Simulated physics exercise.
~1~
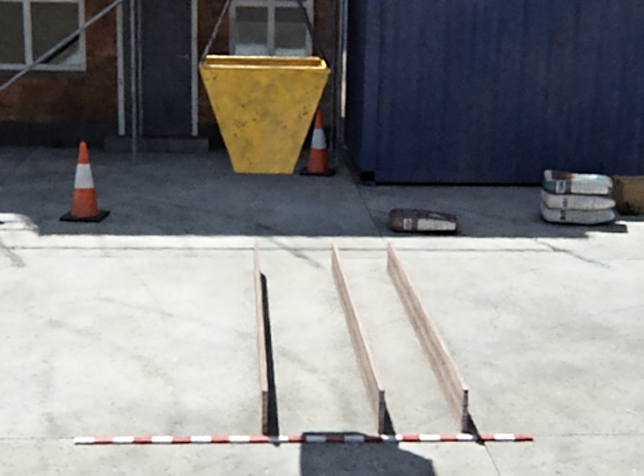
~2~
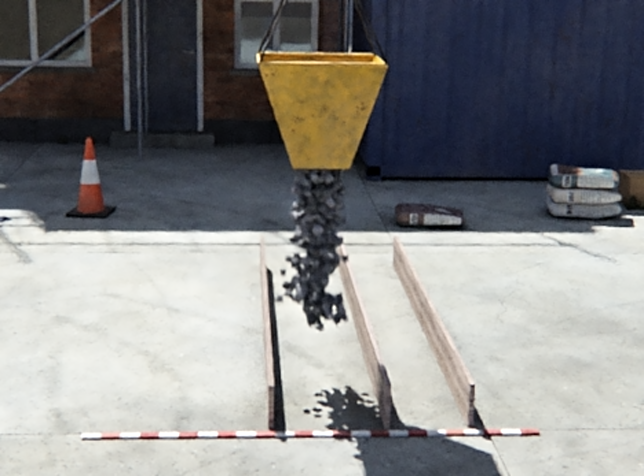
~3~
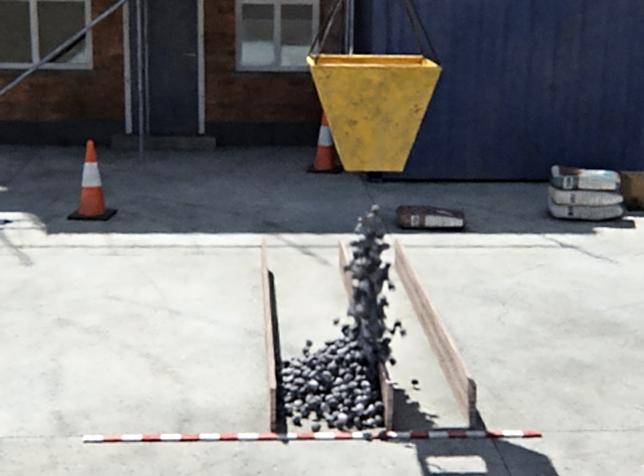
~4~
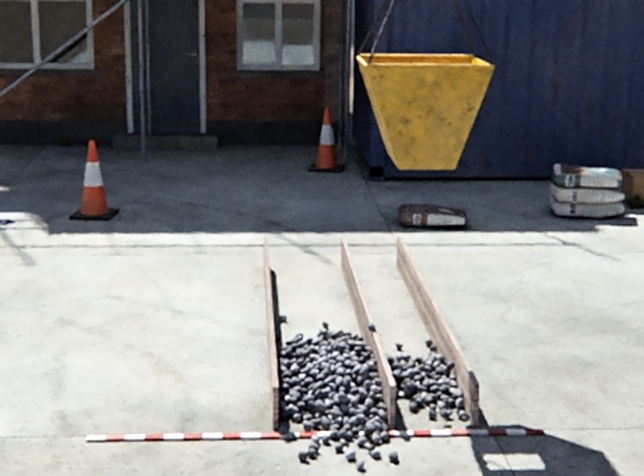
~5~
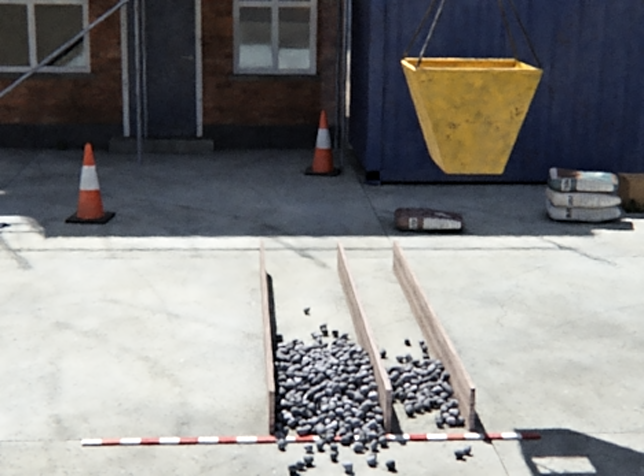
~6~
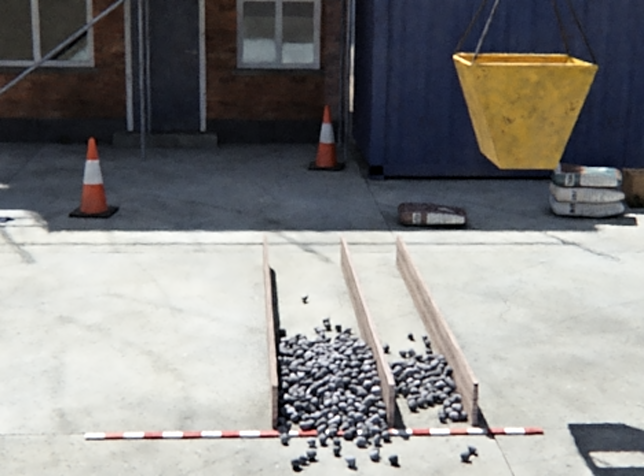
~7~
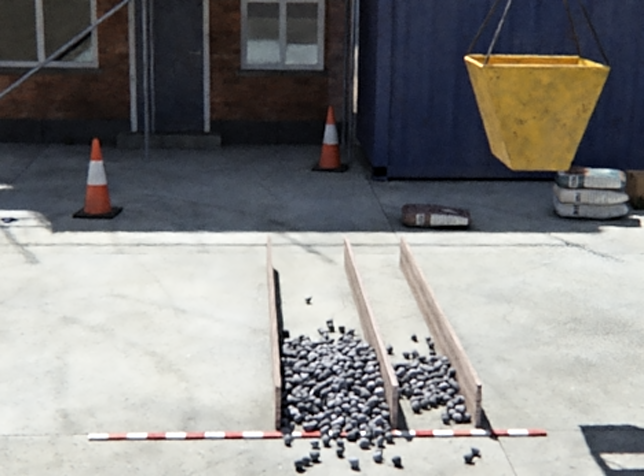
A yellow skip hanging from a crane moved rightwards over a paved yard, pouring dark rounded stones between upright planks until it was empty. Most settled in the left bay, fewer in the right, with some scattered in front, while the skip drifted further right.
